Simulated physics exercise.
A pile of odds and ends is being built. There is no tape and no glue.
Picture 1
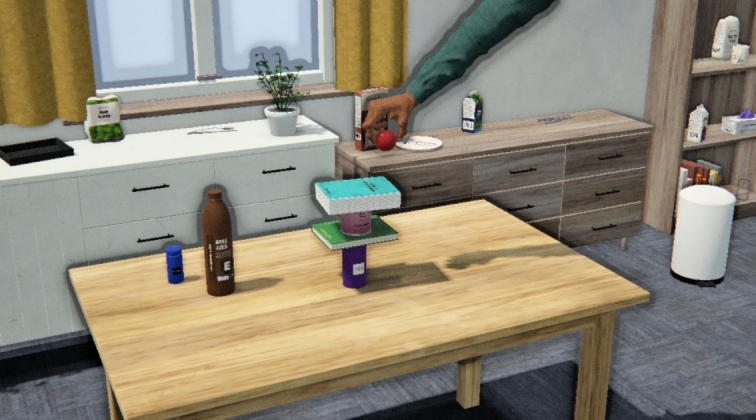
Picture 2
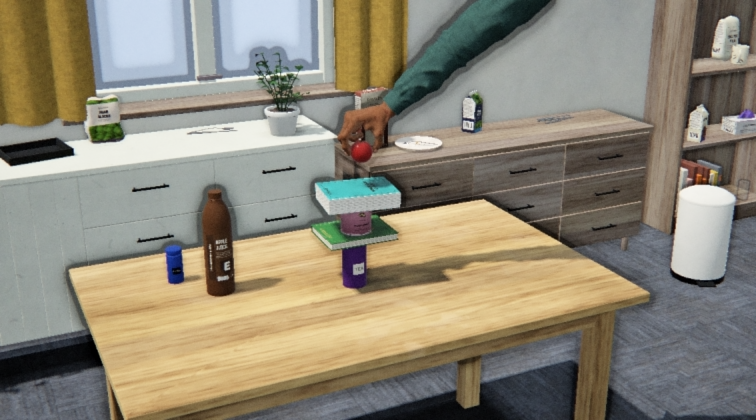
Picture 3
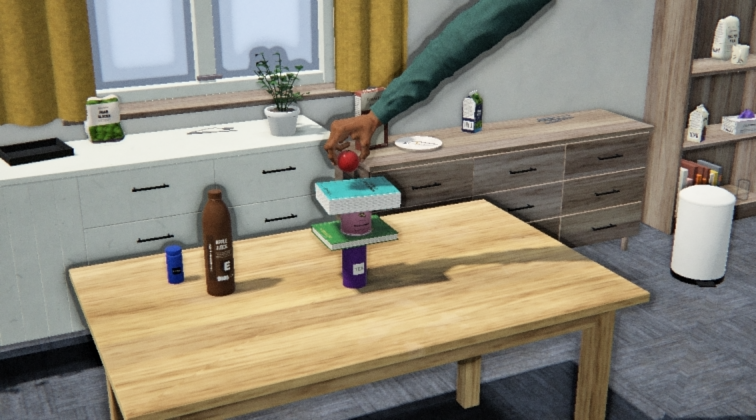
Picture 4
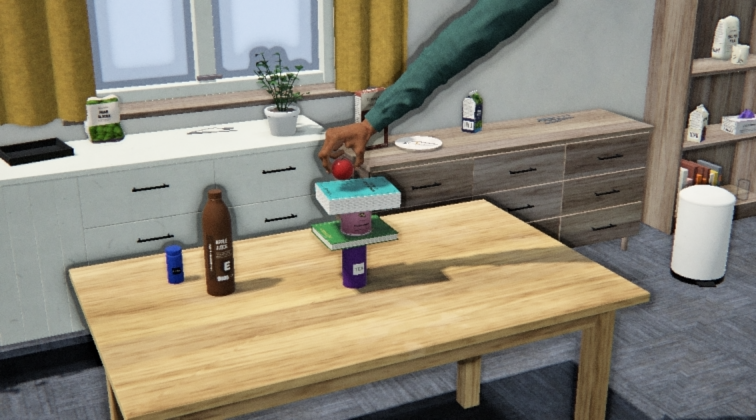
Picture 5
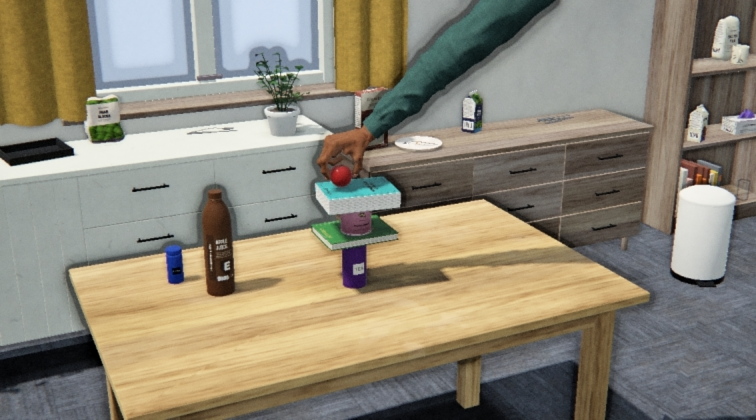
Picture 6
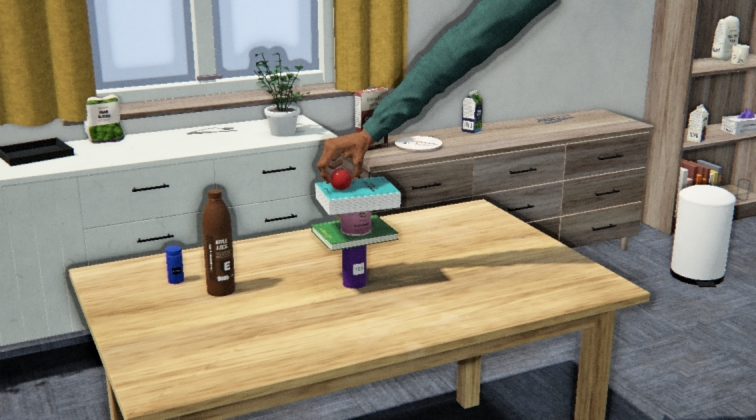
The clip shows a hand in a green sleeve carrying a red tomato leftward and down to the top of a stack of books and containers on a wooden table, while a brown bottle and blue shaker stand still nearby.
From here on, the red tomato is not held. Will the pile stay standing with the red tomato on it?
Yes.
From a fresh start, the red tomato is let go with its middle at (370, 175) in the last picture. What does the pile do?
The pile then stays upright.
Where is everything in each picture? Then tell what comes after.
In the first picture, coming down; red tomato (385, 140); brown bottle (218, 242).
In the second picture, coming down; red tomato (361, 152); green book (355, 232).
In the third picture, coming down; red tomato (348, 161); blue shaker (175, 265).
In the fourth picture, coming down; red tomato (342, 169); brown bottle (218, 242).
In the fifth picture, coming down; red tomato (341, 176); green book (355, 232).
In the sixth picture, in place under the hand; red tomato (341, 179); blue shaker (175, 265).
Then, 0.30 s later than the last frame, all is still.
Then, 1.20 s later than the last frame, red tomato resting near (341, 180).
When it is over, all 7 as before. End places, in pixels of the last picture, red tomato near (340, 180). The pile keeps its balance.
